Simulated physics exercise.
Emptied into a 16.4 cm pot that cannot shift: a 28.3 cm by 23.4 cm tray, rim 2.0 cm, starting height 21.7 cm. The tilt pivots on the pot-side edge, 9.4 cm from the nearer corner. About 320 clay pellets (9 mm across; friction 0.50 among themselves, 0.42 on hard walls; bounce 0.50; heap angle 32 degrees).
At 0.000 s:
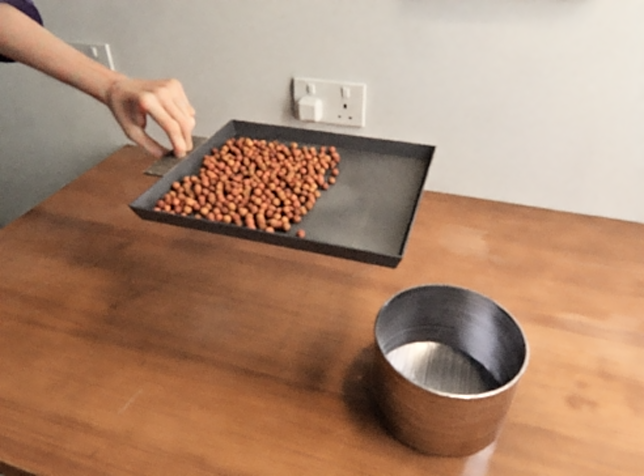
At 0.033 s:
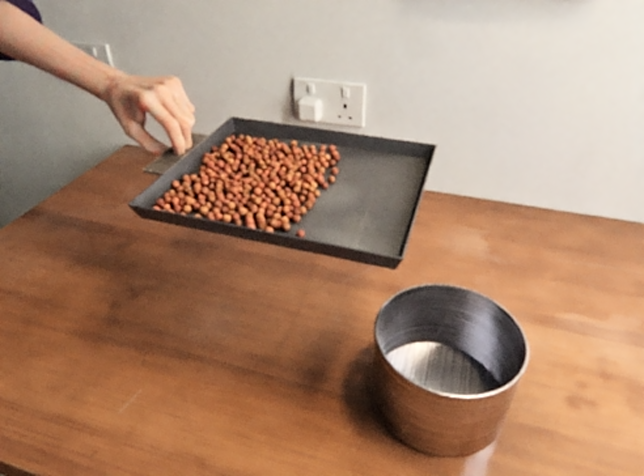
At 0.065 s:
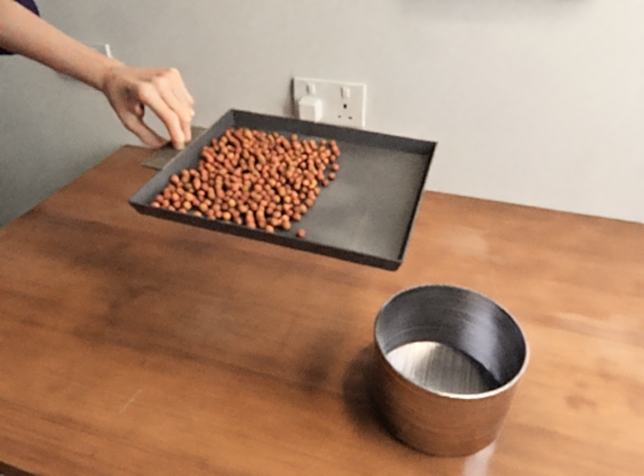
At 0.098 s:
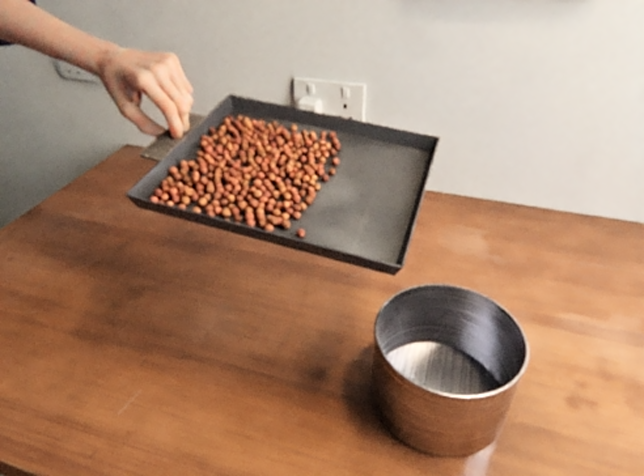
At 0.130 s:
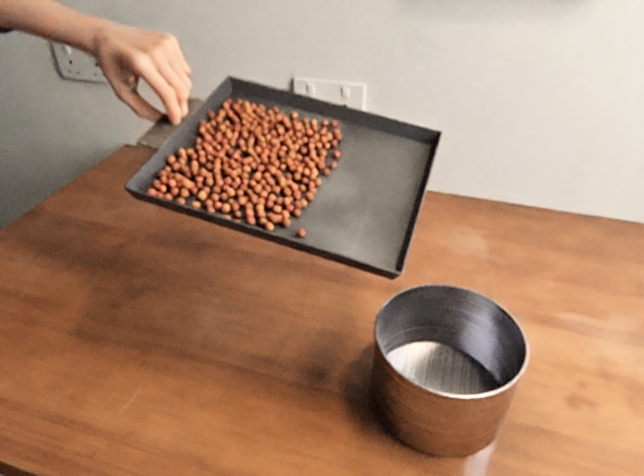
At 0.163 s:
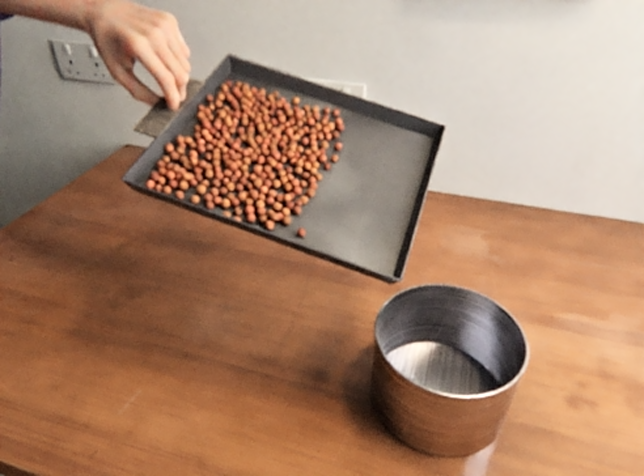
The clip opens on a hand holding a dark, shallow tray of small reddish-brown pellets level above a wooden table, with an empty metal pot at the lower right. The hand raises the tray's left side, slightly at first and then more steeply, while the pellets stay heaped toward the left.
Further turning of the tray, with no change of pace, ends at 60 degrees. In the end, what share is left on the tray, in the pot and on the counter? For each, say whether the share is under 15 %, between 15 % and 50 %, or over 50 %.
One by one: Left on the tray: I expect a notable fraction of the load there, pot: I expect a notable fraction of the load there, counter: I expect a notable fraction of the load there.
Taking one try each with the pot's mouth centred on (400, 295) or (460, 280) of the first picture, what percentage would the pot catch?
About 5 percent the first time and about 0 percent the second.
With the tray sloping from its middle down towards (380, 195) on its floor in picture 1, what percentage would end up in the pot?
Roughly 20 per cent.
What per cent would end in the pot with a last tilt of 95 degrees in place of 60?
In that case it comes to about 35 in a hundred.
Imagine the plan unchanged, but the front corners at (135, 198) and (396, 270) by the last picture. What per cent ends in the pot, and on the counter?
Final per cent - pot 15, counter 25.
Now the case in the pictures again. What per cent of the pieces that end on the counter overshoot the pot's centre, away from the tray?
Roughly 30 percent of the spill.
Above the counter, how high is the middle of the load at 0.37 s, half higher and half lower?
Around 32 cm up.
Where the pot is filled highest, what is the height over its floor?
It gets to about 2.0 cm.
After 0.29 s, tilt 42 degrees; the tray holds 100 %, the pot 0 %.
After 0.37 s, tilt 56 degrees; the tray holds 100 %, the pot 0 %.
After 0.59 s, tilt 60 degrees; the tray holds 70 %, the pot 0 %.
In the end, at 1.7 s, tray 30 %, pot 35 %, counter 35 %.
